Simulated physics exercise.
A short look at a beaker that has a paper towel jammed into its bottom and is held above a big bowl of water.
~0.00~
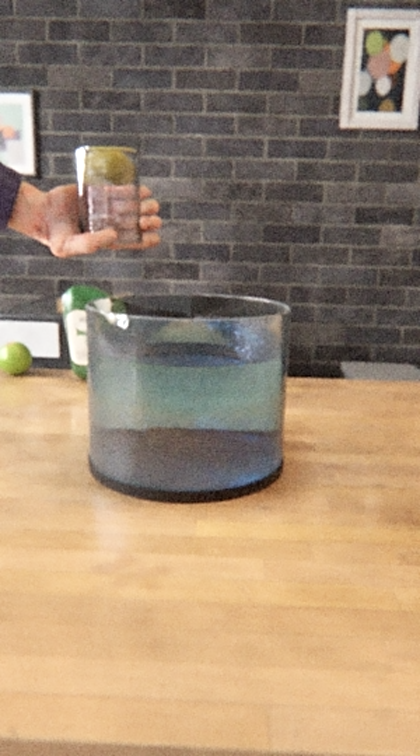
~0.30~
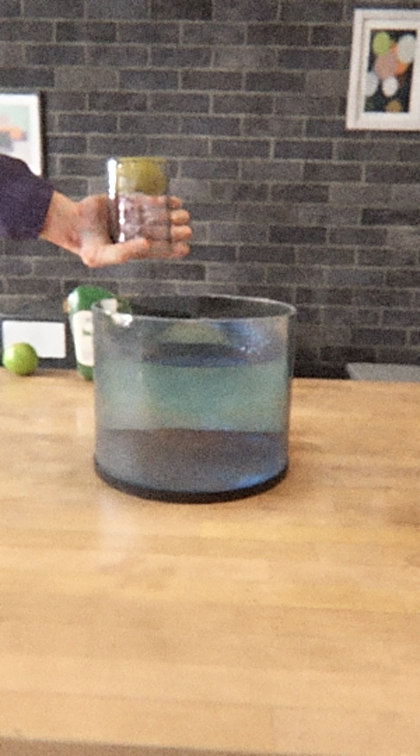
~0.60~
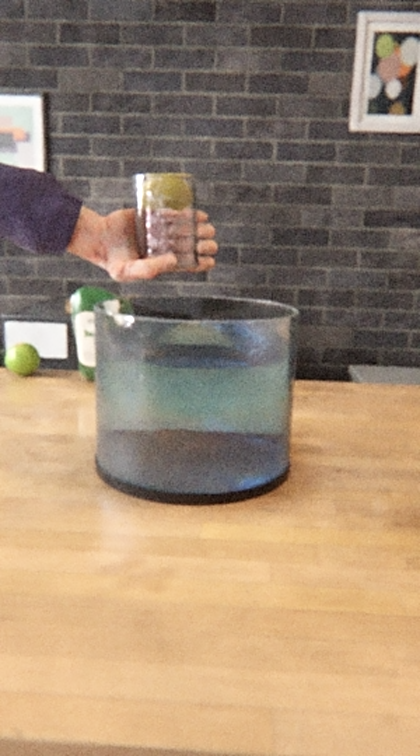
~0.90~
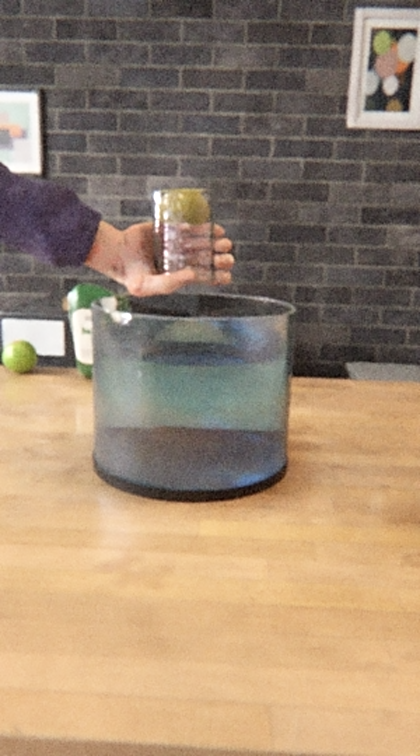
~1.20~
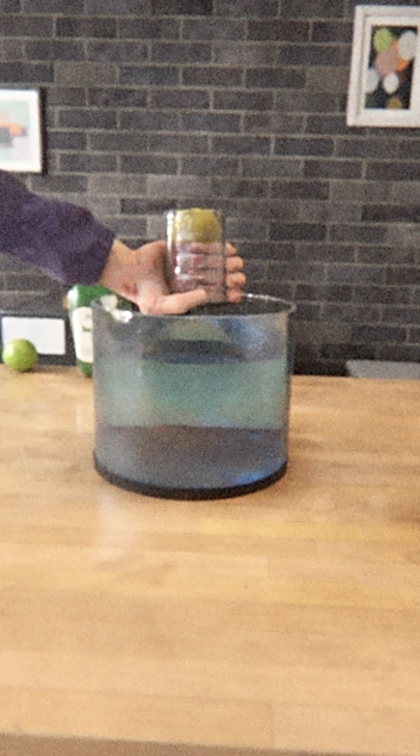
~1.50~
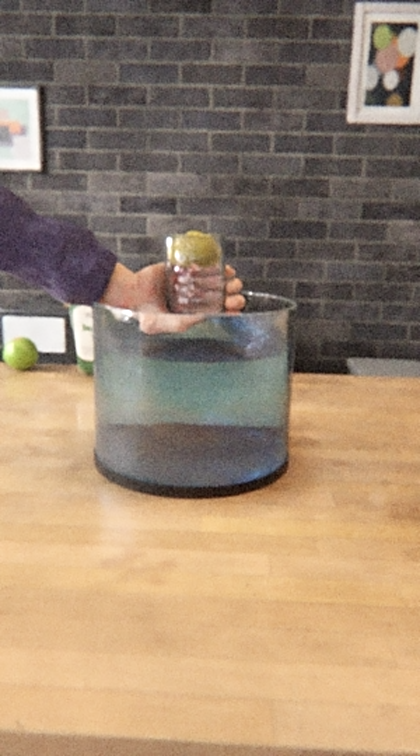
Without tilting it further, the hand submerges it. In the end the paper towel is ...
Still dry.
By 2.0 s, the beaker enters the water.
By 2.6 s, air is trapped inside and holds the level down.
By 4.0 s, the beaker is under, still full of air, and the paper towel is dry.
